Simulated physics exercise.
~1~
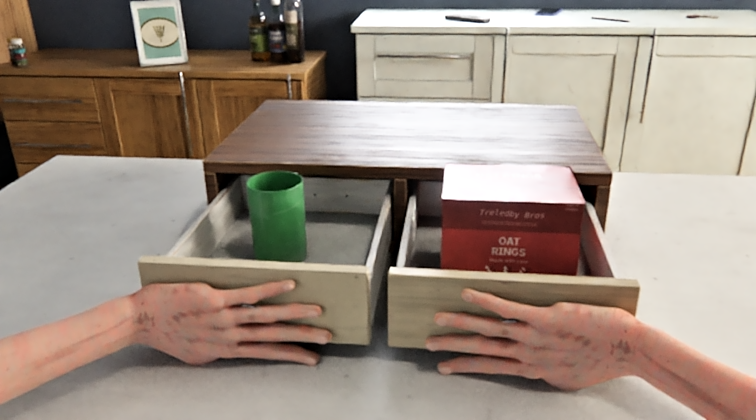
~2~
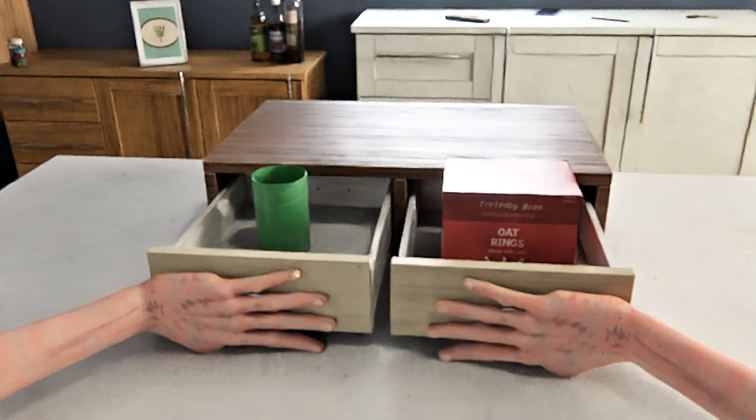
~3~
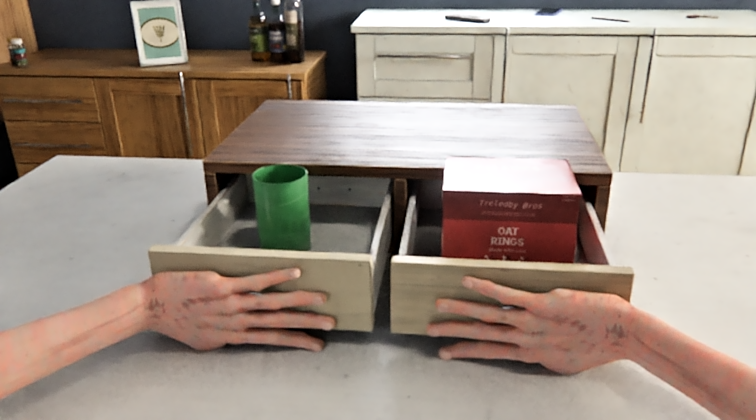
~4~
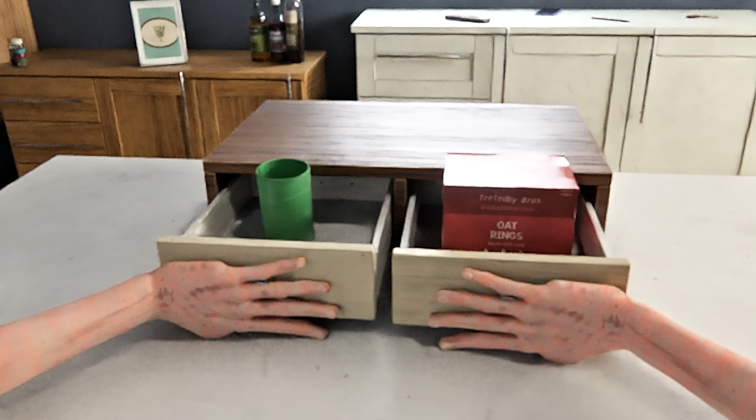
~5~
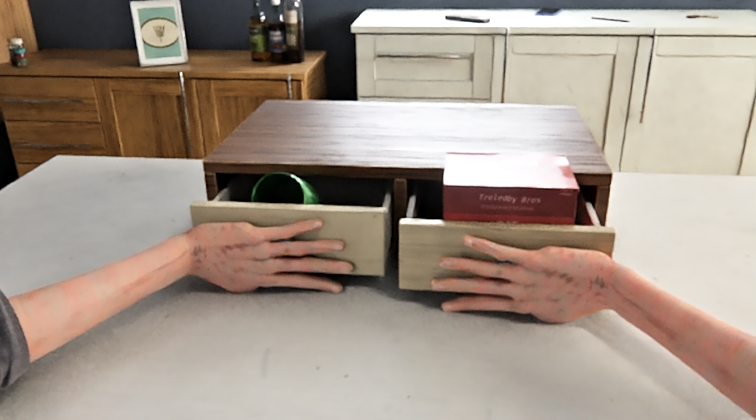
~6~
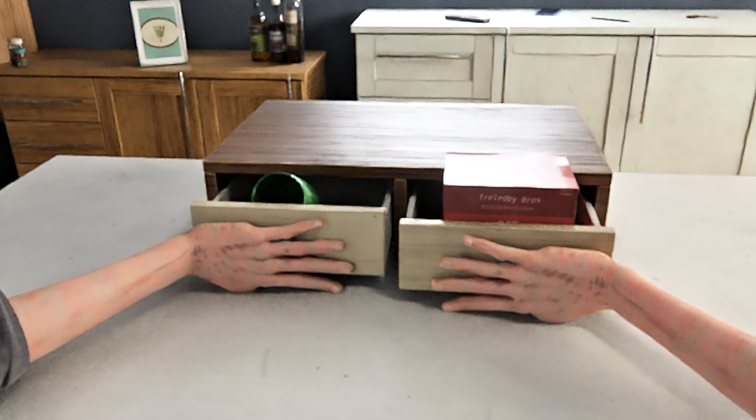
At the start, two drawers stand pulled out of a small dark wooden chest on a pale table, the left holding an upright green beaker and the right a tall red box labelled oat rings. A hand rests flat against each drawer front. The hands push both drawers inward slightly, carrying the beaker and box back with them. As the drawers slide further in, the beaker ends up on its side, while the box still stands above the right drawer's front. Finally, both drawers stop partly open, with the hands still against them.
